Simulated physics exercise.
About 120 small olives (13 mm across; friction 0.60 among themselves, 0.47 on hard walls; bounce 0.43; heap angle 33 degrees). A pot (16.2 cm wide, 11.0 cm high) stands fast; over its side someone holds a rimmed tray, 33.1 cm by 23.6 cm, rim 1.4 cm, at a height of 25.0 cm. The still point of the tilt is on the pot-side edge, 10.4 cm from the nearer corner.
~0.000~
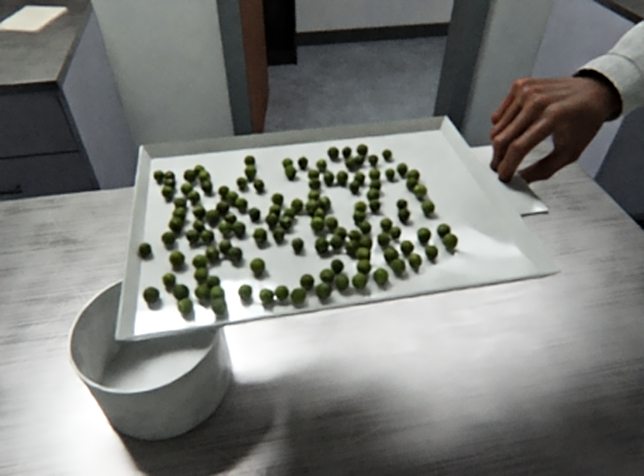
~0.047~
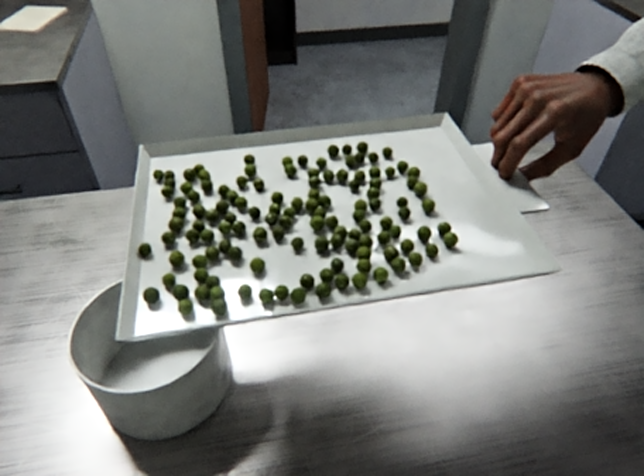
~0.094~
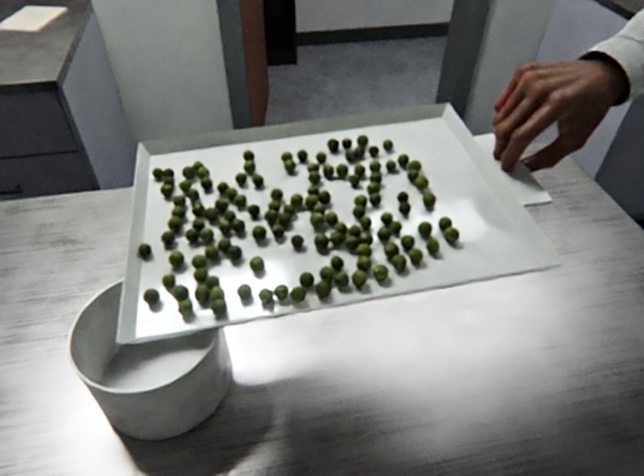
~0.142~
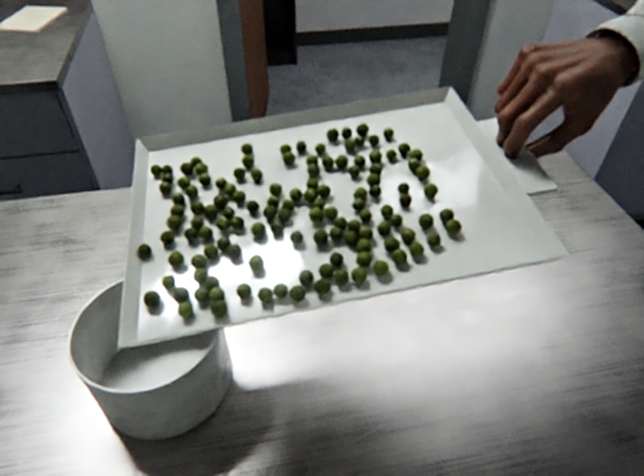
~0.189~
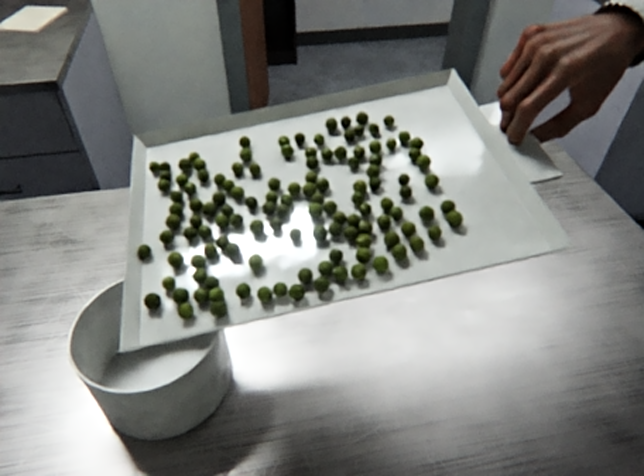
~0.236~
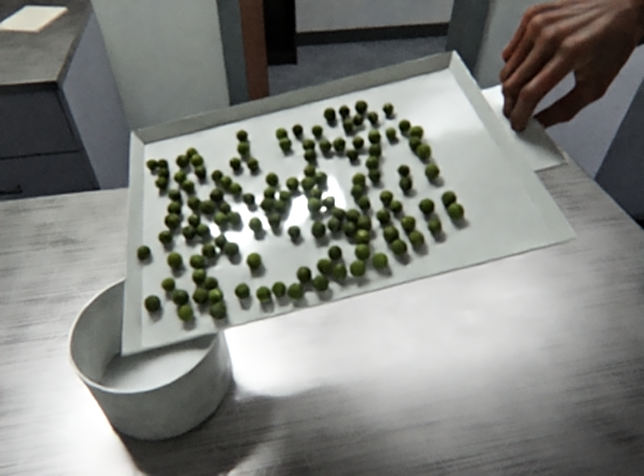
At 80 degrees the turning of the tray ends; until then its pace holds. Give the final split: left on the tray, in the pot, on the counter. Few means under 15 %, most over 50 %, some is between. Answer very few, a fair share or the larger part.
Left on the tray: Very few; in the pot: Very few; on the counter: The larger part.
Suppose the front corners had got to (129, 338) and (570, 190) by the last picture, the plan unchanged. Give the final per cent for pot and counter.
Pot 35, counter 65.
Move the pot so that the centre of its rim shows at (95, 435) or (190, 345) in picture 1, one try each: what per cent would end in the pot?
Some 70 and 35 per cent.
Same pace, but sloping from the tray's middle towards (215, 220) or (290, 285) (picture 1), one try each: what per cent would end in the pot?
About 60 and 0 per cent.
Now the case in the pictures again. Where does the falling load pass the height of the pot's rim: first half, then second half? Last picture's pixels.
At about (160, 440), then at (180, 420).
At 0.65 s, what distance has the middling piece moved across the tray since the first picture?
About 8 cm.
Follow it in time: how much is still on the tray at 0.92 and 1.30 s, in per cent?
In turn: 55, 0.
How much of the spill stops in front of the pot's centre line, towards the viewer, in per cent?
Roughly 100 per cent.
Then, at 0.65 s, tilt 46 degrees; the tray holds 100 %, the pot 0 %.
Then, at 0.92 s, tilt 67 degrees; the tray holds 55 %, the pot 0 %.
After 1.30 s, tilt 80 degrees; the tray holds 0 %, the pot 5 %.
At rest (2.0 s), tray 0 %, pot 5 %, counter 95 %.
